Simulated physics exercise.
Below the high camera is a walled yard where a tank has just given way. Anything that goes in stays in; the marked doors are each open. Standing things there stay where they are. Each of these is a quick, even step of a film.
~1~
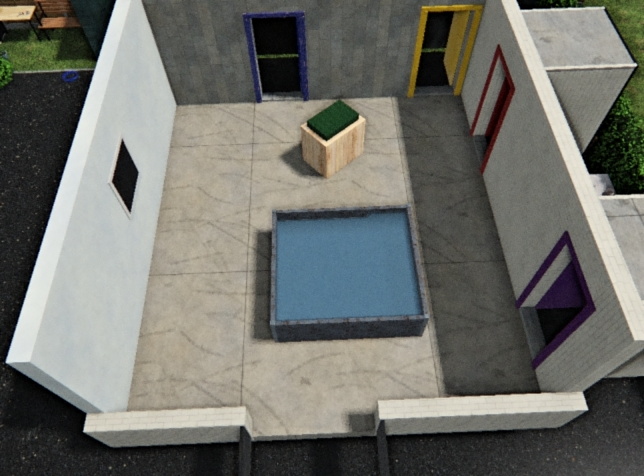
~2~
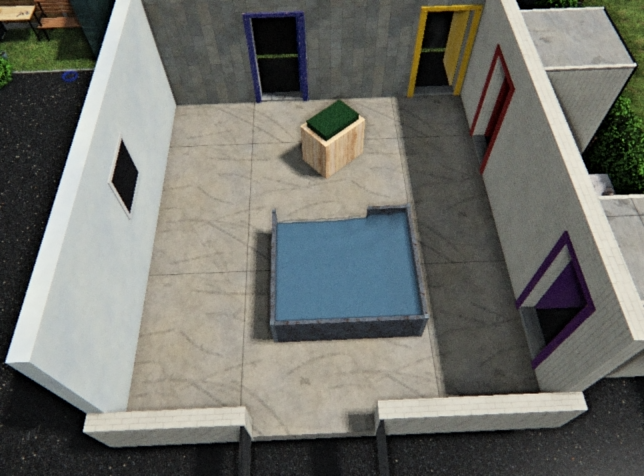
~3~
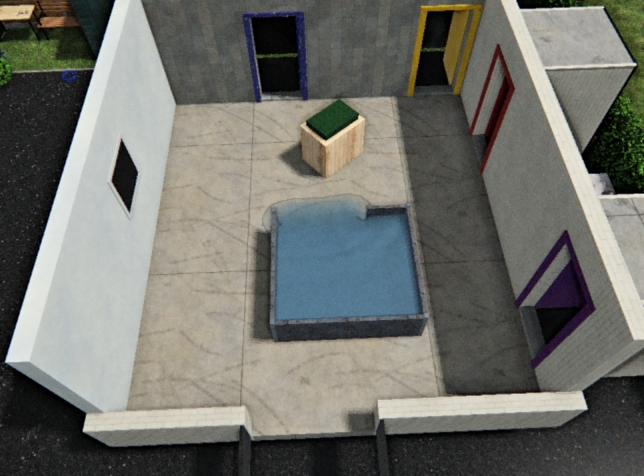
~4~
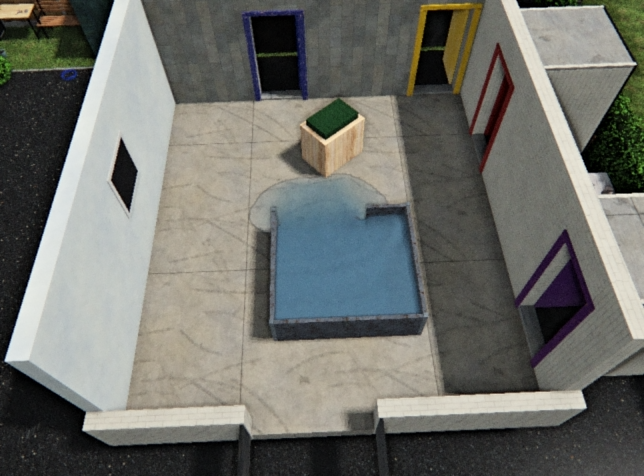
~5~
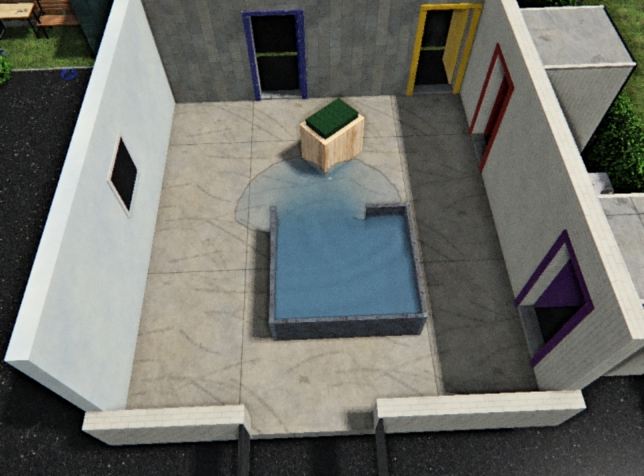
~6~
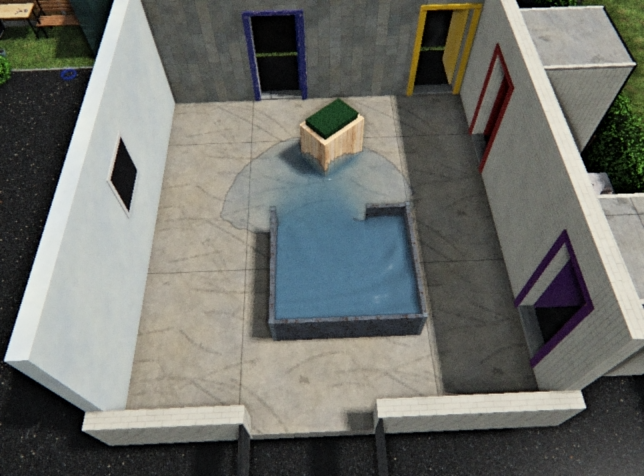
A walled yard held an open tank of still blue water, then part of its far wall disappeared and water poured out through the gap, spreading across the paving to the planted wooden box.
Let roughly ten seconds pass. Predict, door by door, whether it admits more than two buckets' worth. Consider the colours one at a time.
Result: I expect the red door to let through too much. I expect the purple door to let through an acceptable amount. I expect the blue door to let through too much. I expect the yellow door to let through too much.
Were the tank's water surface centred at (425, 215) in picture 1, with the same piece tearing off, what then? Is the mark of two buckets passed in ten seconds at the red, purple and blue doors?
Lab note - red door breaks the limit, purple door remains within bounds, blue door remains within bounds.
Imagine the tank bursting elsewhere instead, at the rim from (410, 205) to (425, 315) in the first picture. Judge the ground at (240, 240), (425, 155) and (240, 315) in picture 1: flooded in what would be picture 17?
Spot one ends up untouched by the spill, spot two deluged, spot three untouched by the spill.
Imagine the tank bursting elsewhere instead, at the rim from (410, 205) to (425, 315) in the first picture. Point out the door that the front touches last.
Blue door.
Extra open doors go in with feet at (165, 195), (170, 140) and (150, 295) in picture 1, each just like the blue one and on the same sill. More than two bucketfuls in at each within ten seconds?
In order: Exceeds it, exceeds it, falls short.
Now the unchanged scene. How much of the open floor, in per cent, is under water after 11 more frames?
I'd estimate some 40 per cent.
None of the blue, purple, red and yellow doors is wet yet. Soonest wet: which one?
That's the one in blue.
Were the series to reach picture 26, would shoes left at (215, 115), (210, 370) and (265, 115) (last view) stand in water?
In turn, the points end up soaked, high and dry and soaked.
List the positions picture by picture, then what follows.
The first picture shows the open tank at (345, 263) is whole and still.
In the second picture, the front is at a hidden place, out from the gap on the open tank's far side.
In the third picture, water pours out on the open tank's far side and has run to (271, 213).
In the fourth picture, the front is at (357, 181), out from the gap on the open tank's far side.
In the fifth picture, the front is at (352, 160), out from the gap on the open tank's far side.
In the sixth picture, water pours out on the open tank's far side and has run to (289, 143).
A moment on, water covers 25 % of the floor; the red door not reached, the purple door not reached, the blue door under two buckets in, the yellow door not reached.
Next, water covers 40 % of the floor; the red door under two buckets in, the purple door not reached, the blue door over two buckets in, the yellow door under two buckets in.
Then, water covers 45 % of the floor; the red door over two buckets in, the purple door not reached, the blue door far over two buckets in, the yellow door over two buckets in.
Later, water covers 75 % of the floor; the red door far over two buckets in, the purple door wet at the sill, nothing in, the blue door far over two buckets in, the yellow door far over two buckets in.
In the end, water covers 100 % of the floor; the red door far over two buckets in, the purple door wet at the sill, nothing in, the blue door far over two buckets in, the yellow door far over two buckets in.
